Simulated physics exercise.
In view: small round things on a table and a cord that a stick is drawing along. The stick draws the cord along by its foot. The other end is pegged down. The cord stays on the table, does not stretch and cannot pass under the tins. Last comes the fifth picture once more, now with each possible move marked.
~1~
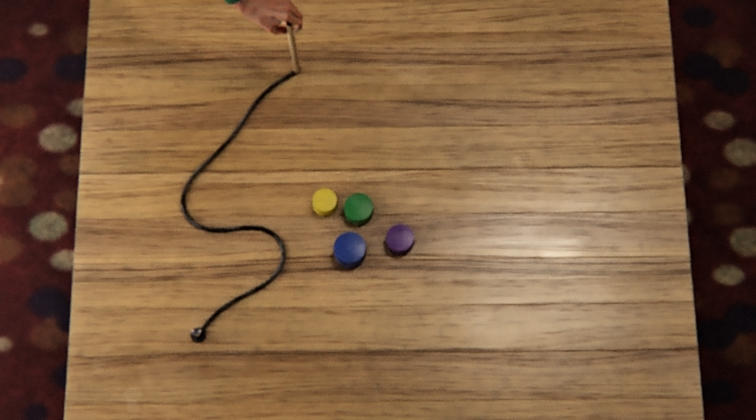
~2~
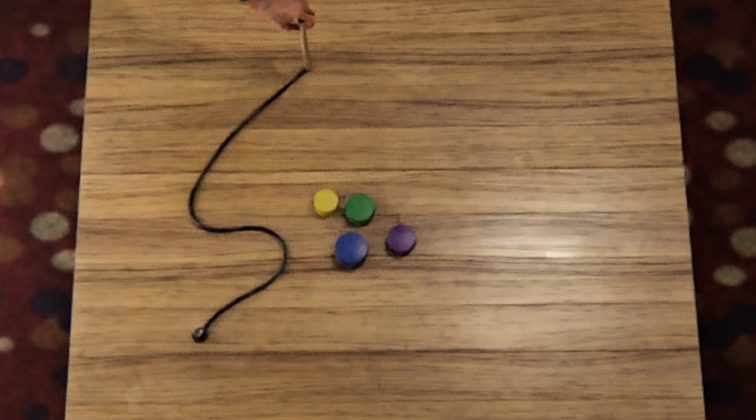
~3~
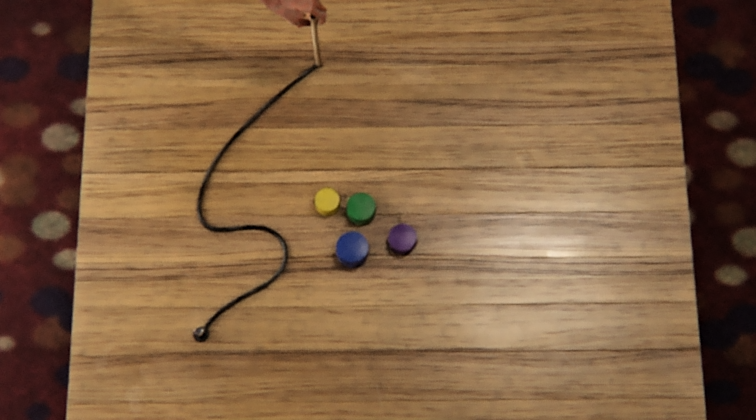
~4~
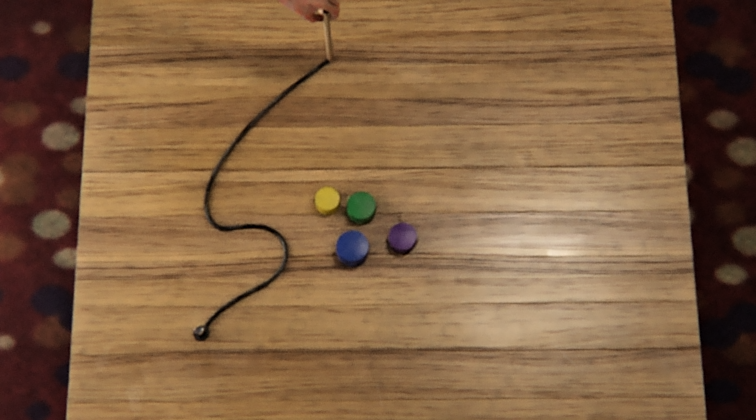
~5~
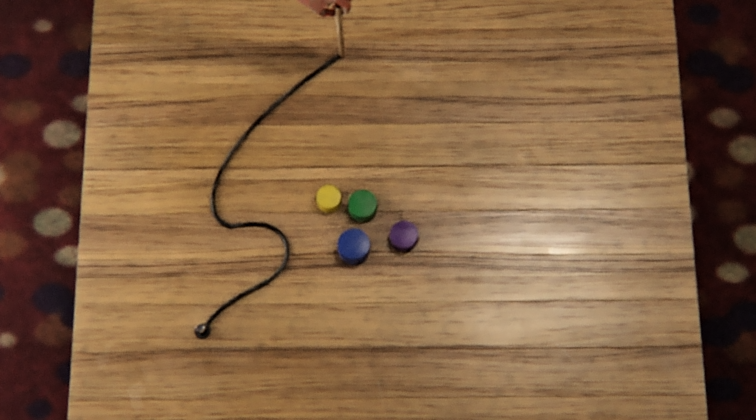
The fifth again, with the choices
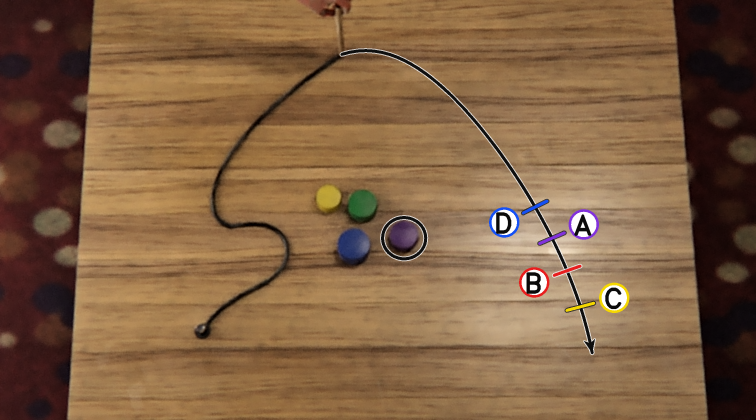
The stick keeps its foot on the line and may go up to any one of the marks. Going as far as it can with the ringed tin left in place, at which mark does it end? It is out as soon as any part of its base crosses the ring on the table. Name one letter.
Up to mark C.
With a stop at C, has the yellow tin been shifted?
By then, yes.
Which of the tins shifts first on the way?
Yellow.
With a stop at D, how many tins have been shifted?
The count is none.
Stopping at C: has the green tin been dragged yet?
By then, yes.
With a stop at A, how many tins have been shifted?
The count is none.
On the marked copy, A at (552, 238); B at (567, 271); C at (580, 307); D at (535, 207); the ring at (404, 238); the route from (342, 54) via (506, 162) to (592, 353).
With C. Early on, foot of the stick (455, 100); purple tin (404, 236).
Further on, foot of the stick (532, 202); purple tin (404, 236).
At the end, foot of the stick (580, 307); blue tin (354, 250); green tin (369, 224); yellow tin (341, 226); purple tin (404, 236); the purple tin is still in its ring.
As for the rest, A is safe but short; B is safe but short; D is safe but short.
